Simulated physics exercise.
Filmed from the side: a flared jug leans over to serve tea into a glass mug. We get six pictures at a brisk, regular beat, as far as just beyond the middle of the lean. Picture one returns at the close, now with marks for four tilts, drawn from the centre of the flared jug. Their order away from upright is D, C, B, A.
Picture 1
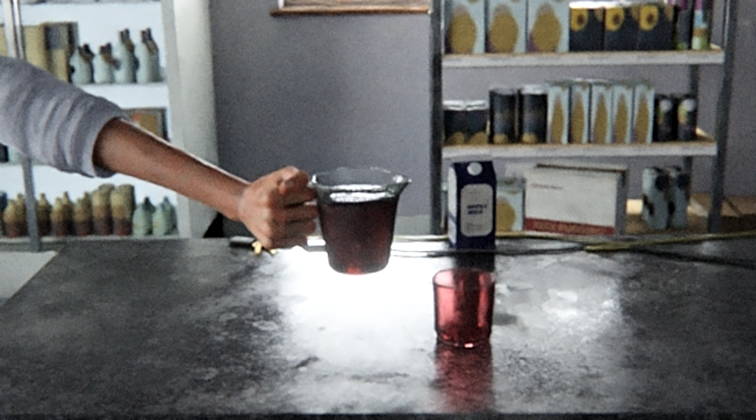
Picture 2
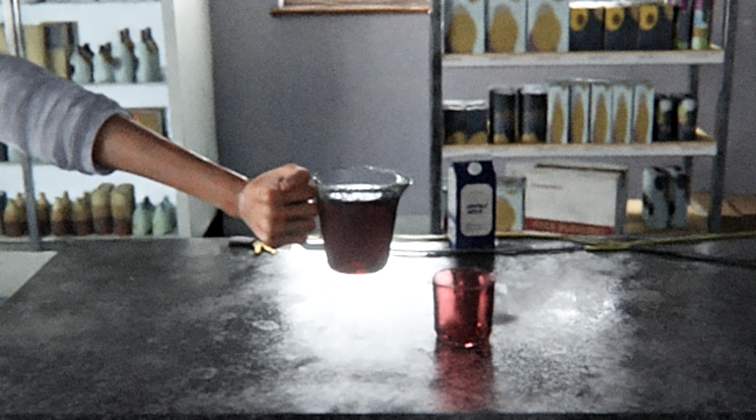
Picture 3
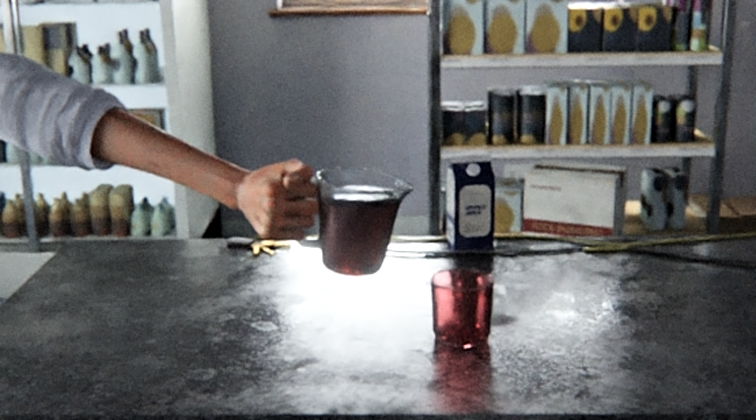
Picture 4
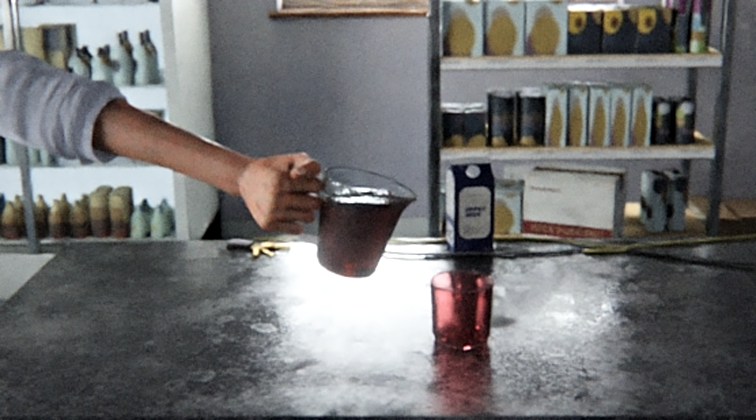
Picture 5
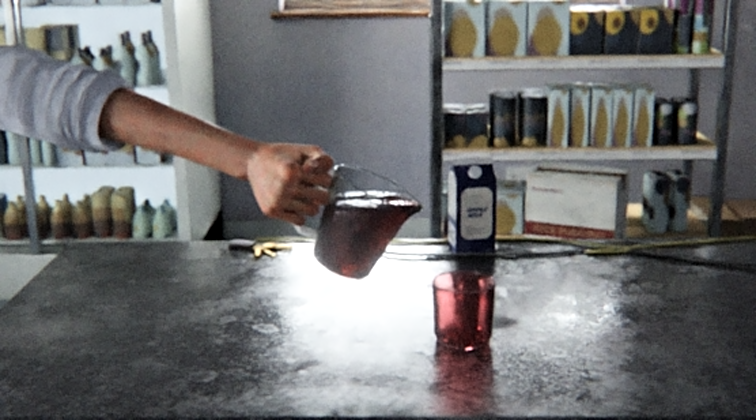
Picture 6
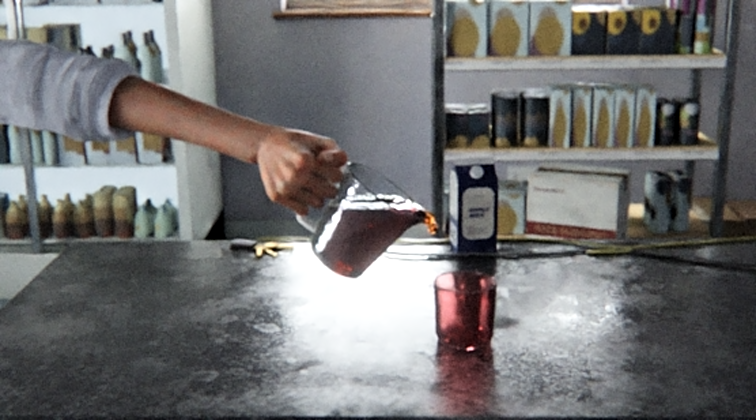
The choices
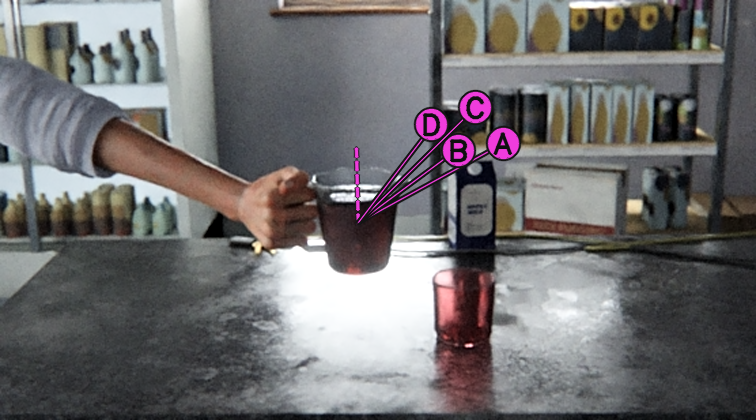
A bare forearm in a pushed-up grey sleeve reaches in from the left, holding a clear flared jug of dark reddish tea above a dark, mottled counter, seen from the side. A red glass mug stands to the right, before a blue-and-white carton and shelves of bottles and boxes. The hand holds the jug upright, then tilts it rightward until amber tea crosses its lip.
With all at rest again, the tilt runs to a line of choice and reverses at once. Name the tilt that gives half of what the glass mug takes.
Tilt C.
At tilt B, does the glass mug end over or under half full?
Over half.
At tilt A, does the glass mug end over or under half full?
Over.
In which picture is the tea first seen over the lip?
In picture 6.
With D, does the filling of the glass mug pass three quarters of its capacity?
No.
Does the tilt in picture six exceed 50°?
No, it does not.
In magenta, A at (488, 151); B at (443, 159); C at (463, 119); D at (422, 138).
With A, the glass mug ends with about 95 % of what it can hold.
With B, the glass mug ends with about 70 % of what it can hold.
With C, the glass mug ends with about 48 % of what it can hold.
With D, the glass mug ends with about 30 % of what it can hold.
